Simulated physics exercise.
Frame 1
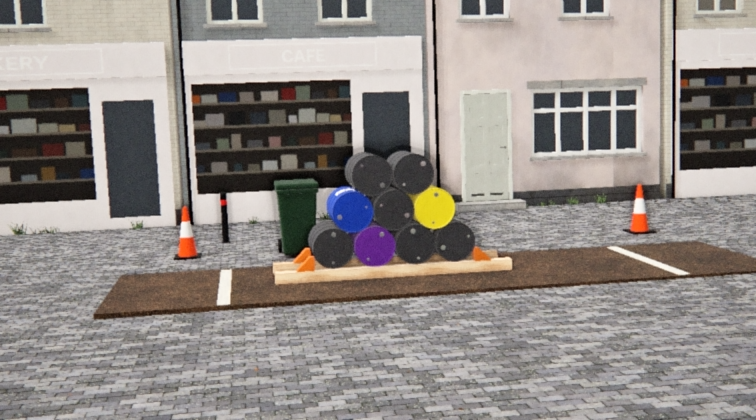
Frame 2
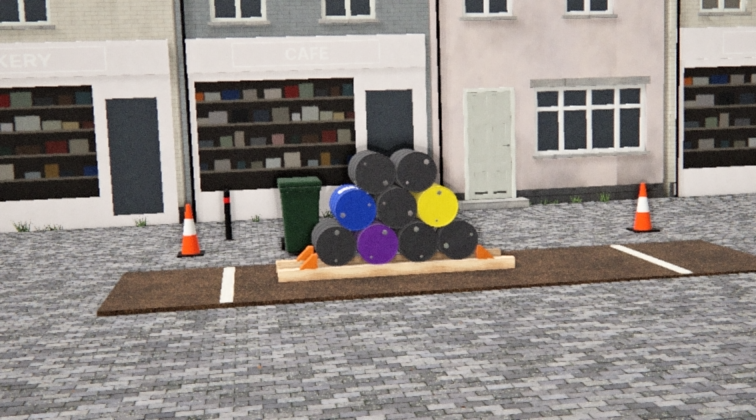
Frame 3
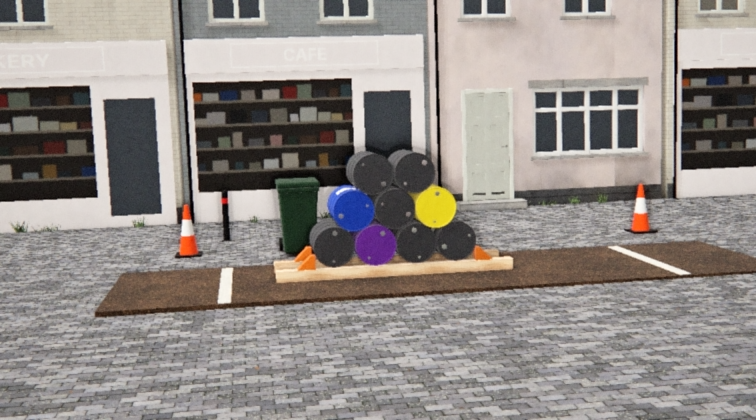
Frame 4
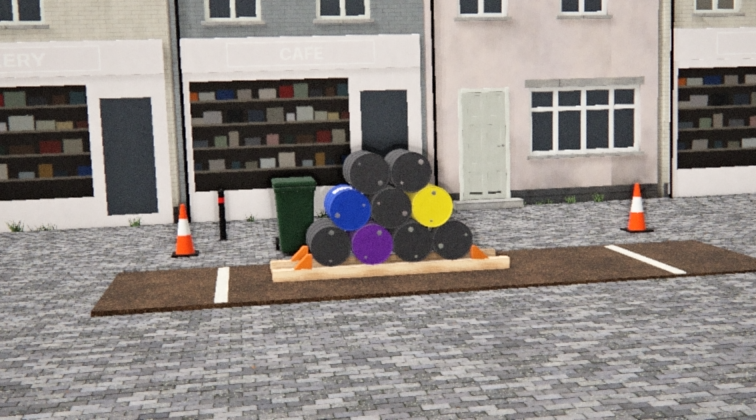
A row of pale and grey shopfronts, one marked as a cafe, stands behind a grey paved street, seen from across the way and slightly above. On a brown strip with two white lines, nine drums lie stacked on timber between orange chocks, blue at left, yellow at right, purple below, the rest dark, with a green bin behind and orange cones either side. The stack stays still while the camera shifts very slightly.
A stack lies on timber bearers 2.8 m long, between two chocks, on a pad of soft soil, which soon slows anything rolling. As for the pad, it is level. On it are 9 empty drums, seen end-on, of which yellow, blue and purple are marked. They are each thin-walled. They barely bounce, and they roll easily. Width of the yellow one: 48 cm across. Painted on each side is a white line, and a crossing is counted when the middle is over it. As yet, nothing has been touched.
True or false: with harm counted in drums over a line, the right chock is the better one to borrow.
True.
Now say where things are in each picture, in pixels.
Yellow (435, 208), blue (353, 213), purple (375, 247); the pad is level; 4 of the 9 form the bottom row; nothing moves, in the first frame.
Yellow (438, 207), blue (356, 211), purple (378, 245); at rest, in the second frame.
Yellow (436, 208), blue (354, 211), purple (376, 246); both chocks in; lines at (225, 288) and (650, 261); at rest, in the third frame.
Yellow (433, 207), blue (351, 211), purple (373, 245); all still, in the fourth frame.
With the left chock gone, after 2.3 s, yellow is up on others, 90 cm from the bearers' right end; blue is on the bearers, 60 cm from the bearers' left end, rolling left; purple is on the bearers, 105 cm from the bearers' left end, rolling left; 1 past a line.
With the left chock gone, finally, yellow is up on others, 95 cm from the bearers' right end; blue is off the bearers, 5 cm short of the left line; purple is off the bearers, 50 cm short of the left line; 2 past a line.
With the right chock gone, after 3.1 s, yellow is on the bearers, 30 cm from the bearers' right end, rolling right; blue is up on others, 80 cm from the bearers' left end, rolling left; purple is on the bearers, 115 cm from the bearers' left end; 0 past a line.
With the right chock gone, finally, yellow is off the bearers, 105 cm short of the right line; blue is up on others, 95 cm from the bearers' left end; purple is on the bearers, 115 cm from the bearers' left end; 0 past a line.
